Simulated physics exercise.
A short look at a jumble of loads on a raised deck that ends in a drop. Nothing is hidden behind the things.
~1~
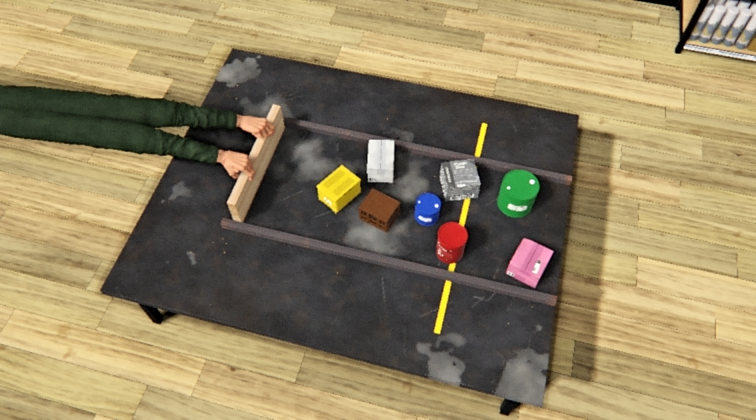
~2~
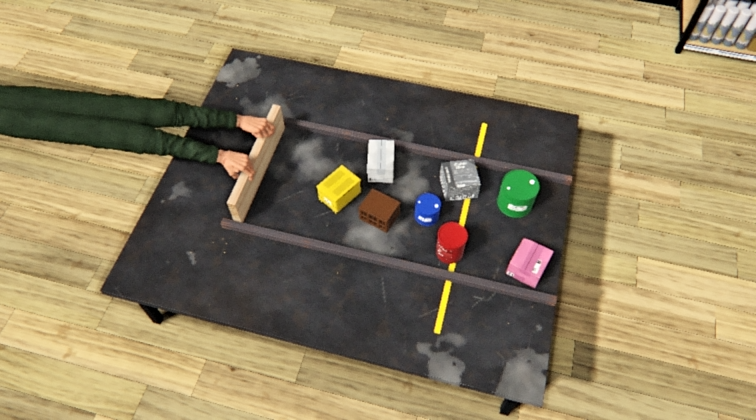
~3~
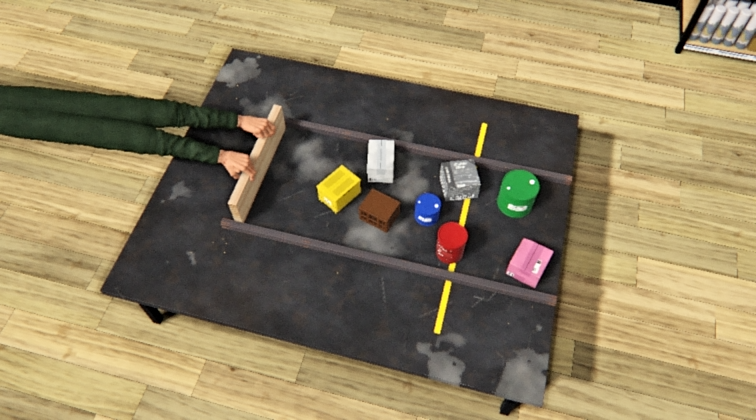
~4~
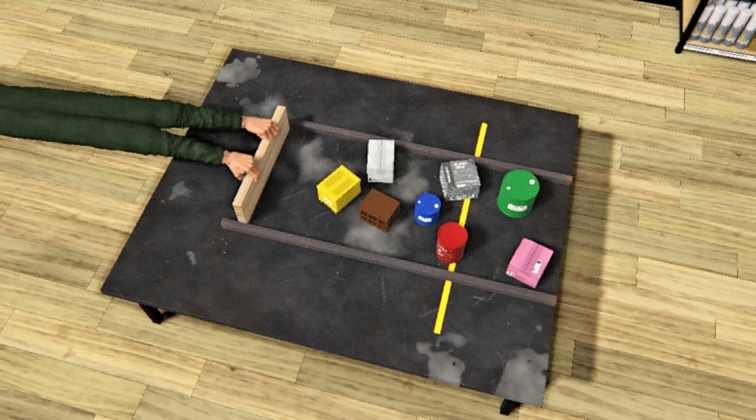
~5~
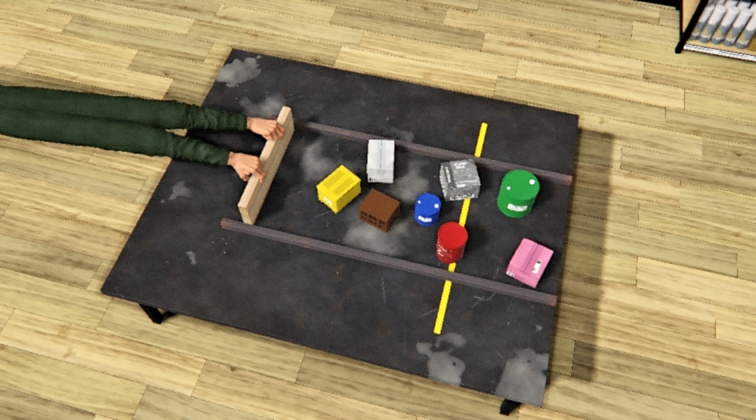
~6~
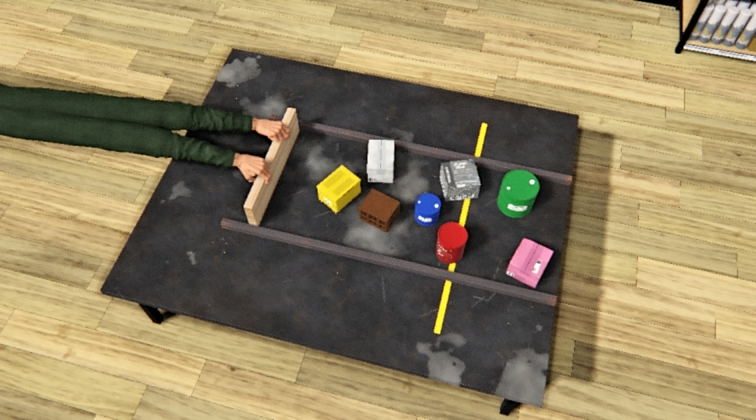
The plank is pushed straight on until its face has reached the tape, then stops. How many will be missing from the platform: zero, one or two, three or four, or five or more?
Here the number that fall off is zero.
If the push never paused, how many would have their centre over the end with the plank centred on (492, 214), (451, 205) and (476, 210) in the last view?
It would be 1, 0 and 0.
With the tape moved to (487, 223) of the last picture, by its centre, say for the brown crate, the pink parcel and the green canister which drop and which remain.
The brown crate holds on; the pink parcel is kept; the green canister comes down.
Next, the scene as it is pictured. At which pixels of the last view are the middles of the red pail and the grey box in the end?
Near (473, 259) and (513, 189).
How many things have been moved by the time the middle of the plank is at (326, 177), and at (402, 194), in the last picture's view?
By then 1, and 5.
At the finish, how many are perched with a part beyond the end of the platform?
It comes to 0.
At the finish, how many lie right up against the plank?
3 of them.
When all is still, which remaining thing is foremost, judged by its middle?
That is the green canister.
Soon after, none off yet; pink parcel at rest near (529, 263); green canister at rest near (518, 194); red pail at rest near (451, 244).
At rest, the number that fall off is zero.
